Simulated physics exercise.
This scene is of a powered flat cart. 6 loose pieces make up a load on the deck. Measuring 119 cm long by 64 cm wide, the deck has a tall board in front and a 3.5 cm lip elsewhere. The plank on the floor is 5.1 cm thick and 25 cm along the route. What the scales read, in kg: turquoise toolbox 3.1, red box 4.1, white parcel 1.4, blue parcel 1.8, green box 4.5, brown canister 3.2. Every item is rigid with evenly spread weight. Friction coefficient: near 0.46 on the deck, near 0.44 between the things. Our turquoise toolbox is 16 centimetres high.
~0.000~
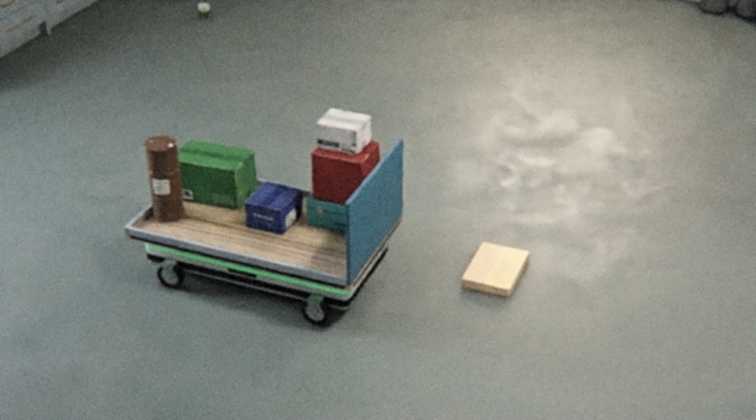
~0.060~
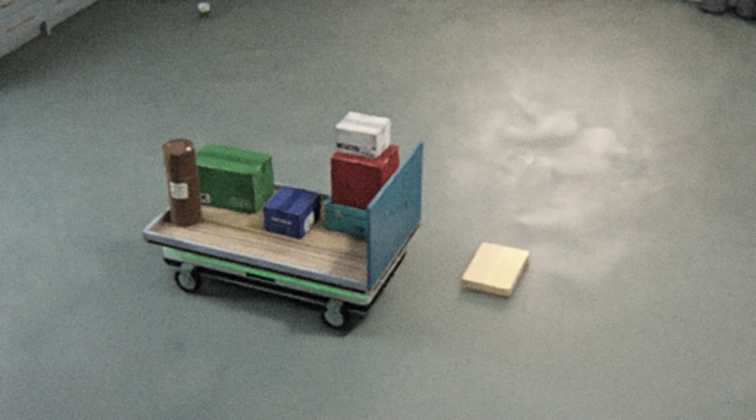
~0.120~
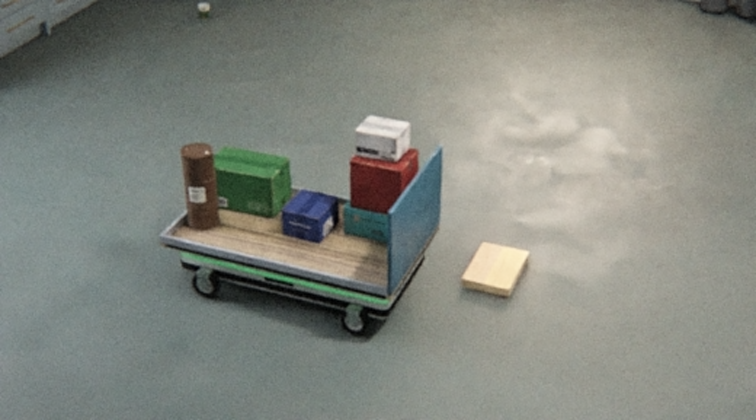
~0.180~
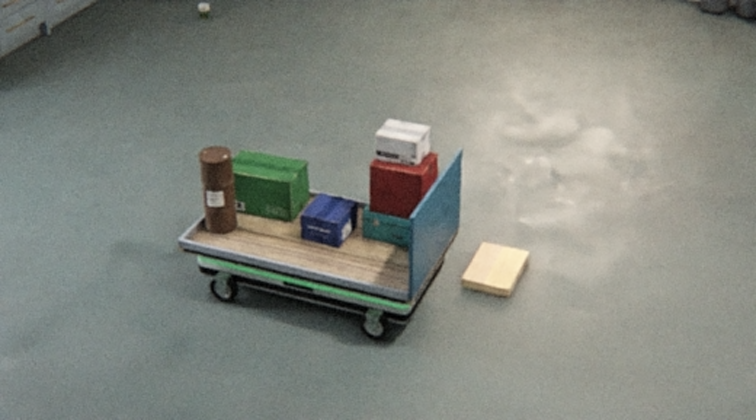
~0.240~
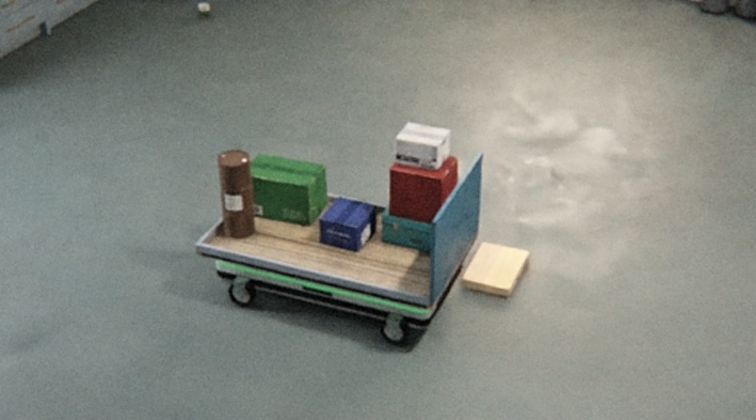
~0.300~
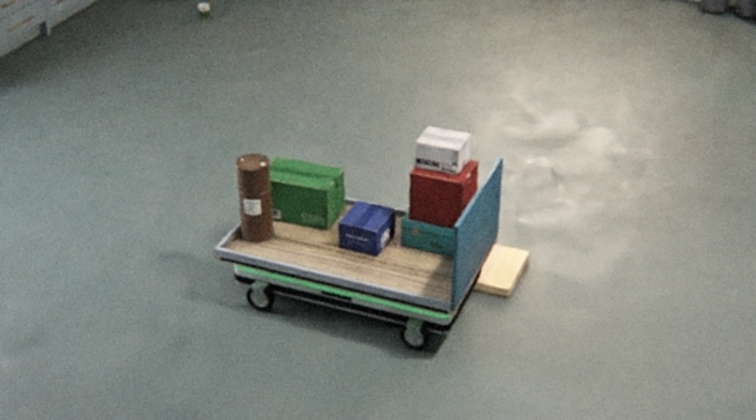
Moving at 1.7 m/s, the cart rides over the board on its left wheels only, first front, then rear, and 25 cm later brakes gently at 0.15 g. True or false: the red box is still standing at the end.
False.
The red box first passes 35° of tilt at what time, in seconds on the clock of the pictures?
It happens near 0.8 s.
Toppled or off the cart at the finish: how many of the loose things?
So, 3 in all.
After 0.80 s, cart 136 cm along; red box 39° off upright near (581, 258); white parcel 39° off upright; blue parcel moved 3 cm.
After 1.30 s, cart 218 cm along; white parcel and brown canister now off the cart; red box on its side; blue parcel moved 4 cm.
In the end (2.7 s), off the cart and tipped over, white parcel and brown canister; toppled on the deck, red box; the other 3 under 10 cm from the start.
